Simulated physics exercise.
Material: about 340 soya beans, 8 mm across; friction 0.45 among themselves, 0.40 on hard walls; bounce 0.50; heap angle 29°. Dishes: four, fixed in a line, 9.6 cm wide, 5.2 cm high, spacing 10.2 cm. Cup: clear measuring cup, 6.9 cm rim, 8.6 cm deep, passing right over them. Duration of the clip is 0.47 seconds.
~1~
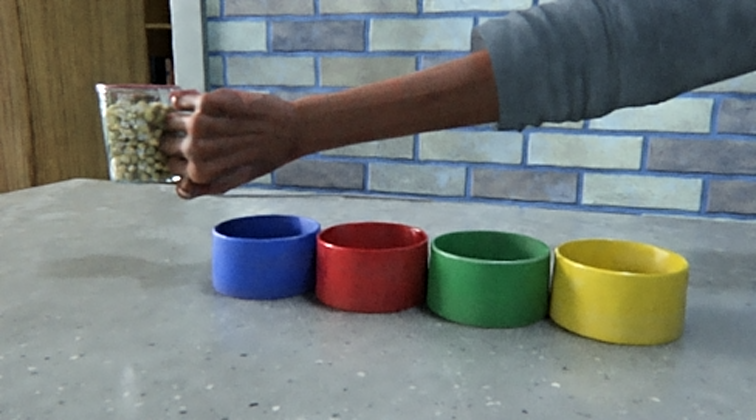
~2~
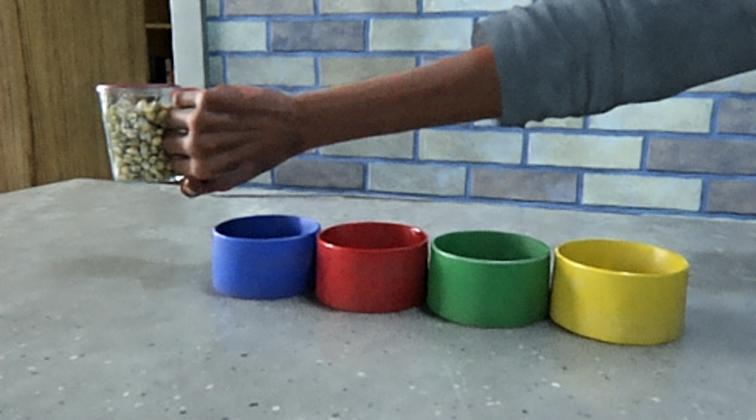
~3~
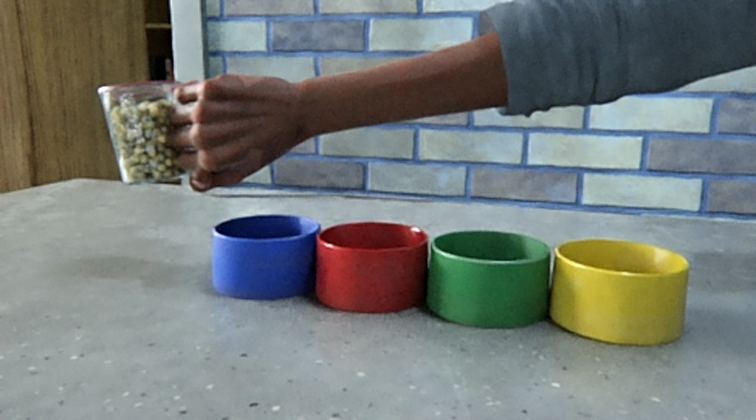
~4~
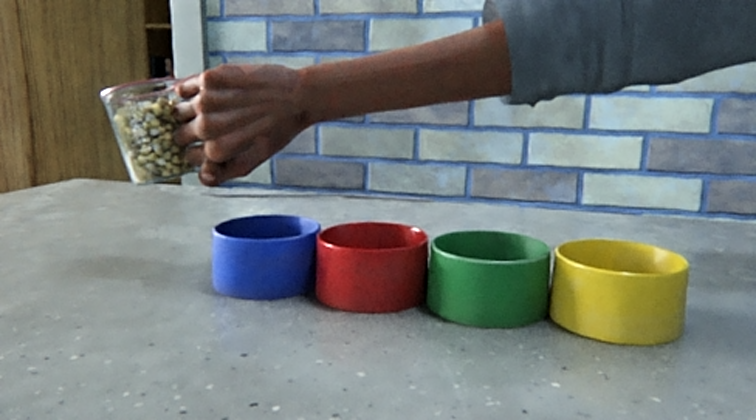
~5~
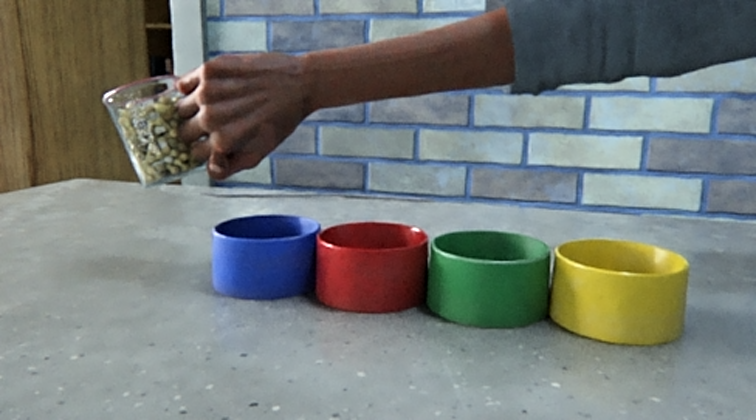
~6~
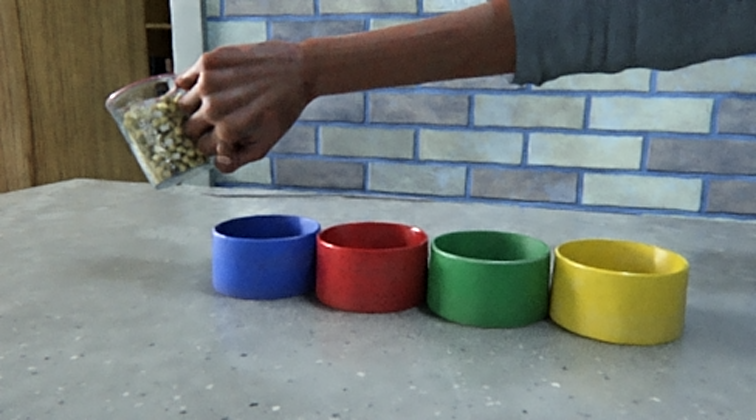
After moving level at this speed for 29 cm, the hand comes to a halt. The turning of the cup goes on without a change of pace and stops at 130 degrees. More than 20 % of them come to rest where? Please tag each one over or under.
Red - under; blue - under; green - under; yellow - under; counter - over.
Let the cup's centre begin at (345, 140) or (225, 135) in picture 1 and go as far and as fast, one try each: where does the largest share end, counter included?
The biggest share lands on red the first time and on blue the second time.
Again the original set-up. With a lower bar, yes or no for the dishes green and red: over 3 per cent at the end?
For green, it does not; for red, it does not.
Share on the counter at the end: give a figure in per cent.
I'd reckon around 85 per cent.
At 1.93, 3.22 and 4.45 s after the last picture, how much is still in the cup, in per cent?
Approx. 0 / 0 / 0 percent.
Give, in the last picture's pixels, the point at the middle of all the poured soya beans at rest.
Resting centre estimate: Around (174, 265).
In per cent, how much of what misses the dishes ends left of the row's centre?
I'd say near 100 percent.
Then, 1.93 s after the last picture, tilt 130 degrees; cup holds 0 %, blue 15 %.
Then, 3.22 s after the last picture, tilt 130 degrees; cup holds 0 %, blue 15 %.
Then, 4.45 s after the last picture, tilt 130 degrees; cup holds 0 %, blue 15 %.
In the end, red 0 %, blue 15 %, green 0 %, yellow 0 %, counter 85 %.
